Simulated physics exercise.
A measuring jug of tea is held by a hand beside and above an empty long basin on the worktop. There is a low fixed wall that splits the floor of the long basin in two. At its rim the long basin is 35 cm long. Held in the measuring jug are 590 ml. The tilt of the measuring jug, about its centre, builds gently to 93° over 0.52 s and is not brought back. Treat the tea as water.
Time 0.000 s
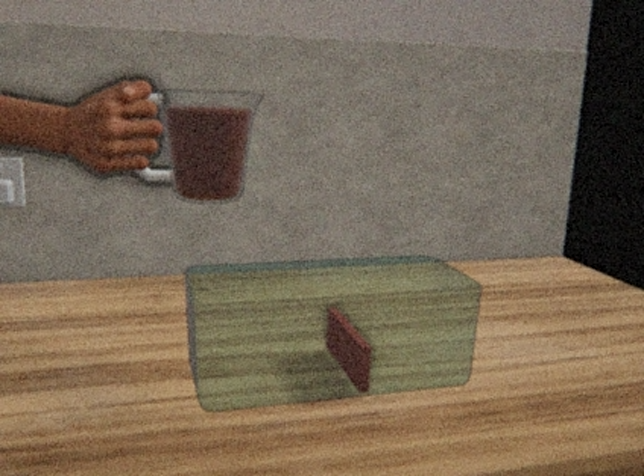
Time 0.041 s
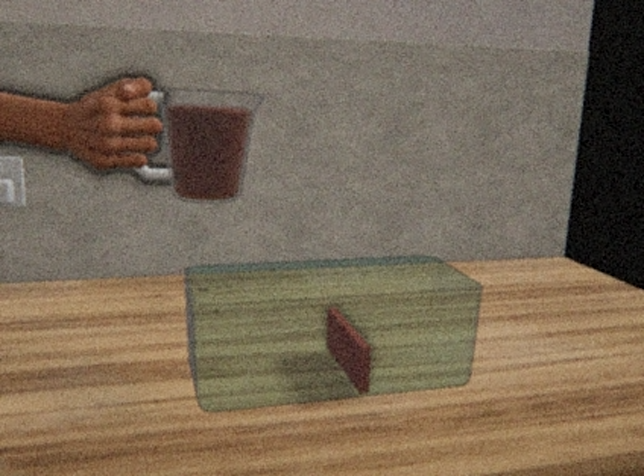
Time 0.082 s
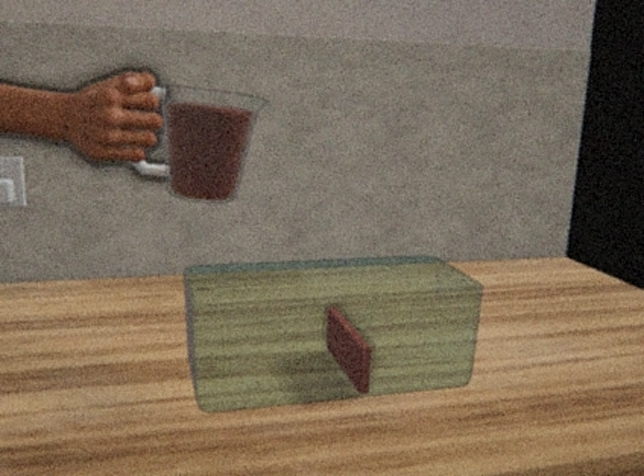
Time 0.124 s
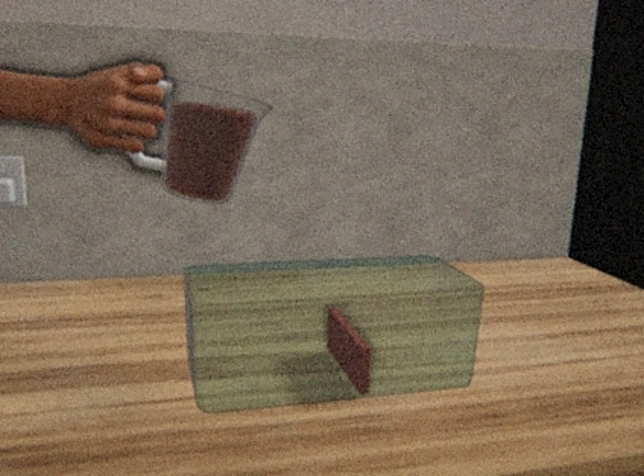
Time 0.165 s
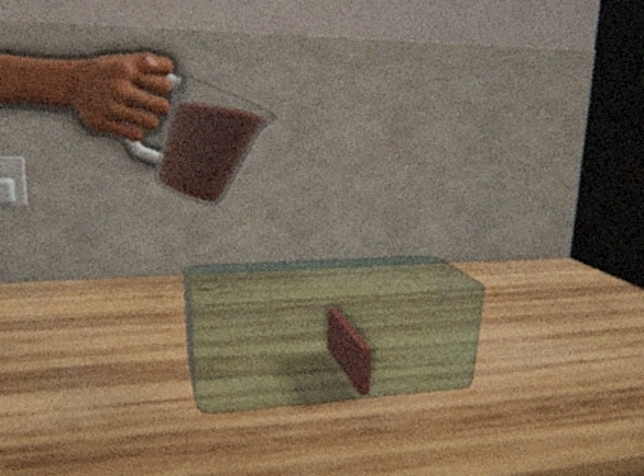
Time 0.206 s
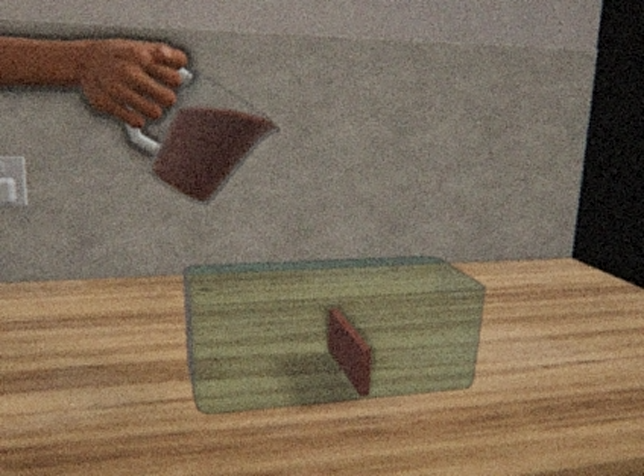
To begin with, a hand at the left holds a clear measuring jug of dark reddish-brown tea nearly upright above a greenish, see-through long basin on a wooden worktop. The hand then gradually tilts the jug to the right, and the tea shifts towards its lowering rim while the basin stays still.
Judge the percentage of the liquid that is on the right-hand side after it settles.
My estimate is 7 %.
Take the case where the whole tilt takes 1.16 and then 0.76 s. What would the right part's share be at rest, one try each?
Result: 5 per cent, then 5 per cent.
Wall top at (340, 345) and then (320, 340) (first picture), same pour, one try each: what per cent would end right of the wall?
In turn about 30 and 85 per cent.
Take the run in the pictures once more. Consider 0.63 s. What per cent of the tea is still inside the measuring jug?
I'd estimate some 22 per cent.
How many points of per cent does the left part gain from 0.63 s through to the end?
Around 36 per cent.
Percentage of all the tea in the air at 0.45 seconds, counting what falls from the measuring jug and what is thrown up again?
Share: Roughly 34 per cent.
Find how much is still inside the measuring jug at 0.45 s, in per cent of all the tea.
Roughly 58 %.
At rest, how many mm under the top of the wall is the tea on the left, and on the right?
40 mm left, 58 mm right.
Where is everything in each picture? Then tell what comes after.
Tilt 0°; pouring edge (264, 95); surface from (163, 107) to (252, 109); the long basin's rim runs from (190, 286) to (457, 272); the wall's top is at (348, 327), in the first picture.
Tilt 1°; pouring edge (265, 96); surface from (163, 106) to (252, 109), in the second picture.
Tilt 6°; pouring edge (268, 99); surface from (165, 103) to (253, 110), in the third picture.
Tilt 12°; pouring edge (272, 107); surface from (169, 101) to (258, 113), in the fourth picture.
Tilt 21°; pouring edge (277, 117); surface from (173, 104) to (264, 115), in the fifth picture.
Tilt 32°; pouring edge (280, 130); surface from (170, 120) to (275, 122), in the sixth picture.
After 0.45 s the tilt is 89° and 57 per cent is still to pour, 9 is left of the wall and 0 right of it.
After 0.63 s the tilt is 93° and 21 per cent is still to pour, 54 is left of the wall and 3 right of it.
After 0.82 s the tilt is 93° and 6 per cent is still to pour, 78 is left of the wall and 5 right of it.
After 1.02 s the tilt is 93° and 1 per cent is still to pour, 88 is left of the wall and 7 right of it.
In the end 90 per cent lies left of the wall, 7 right of it and 3 outside.
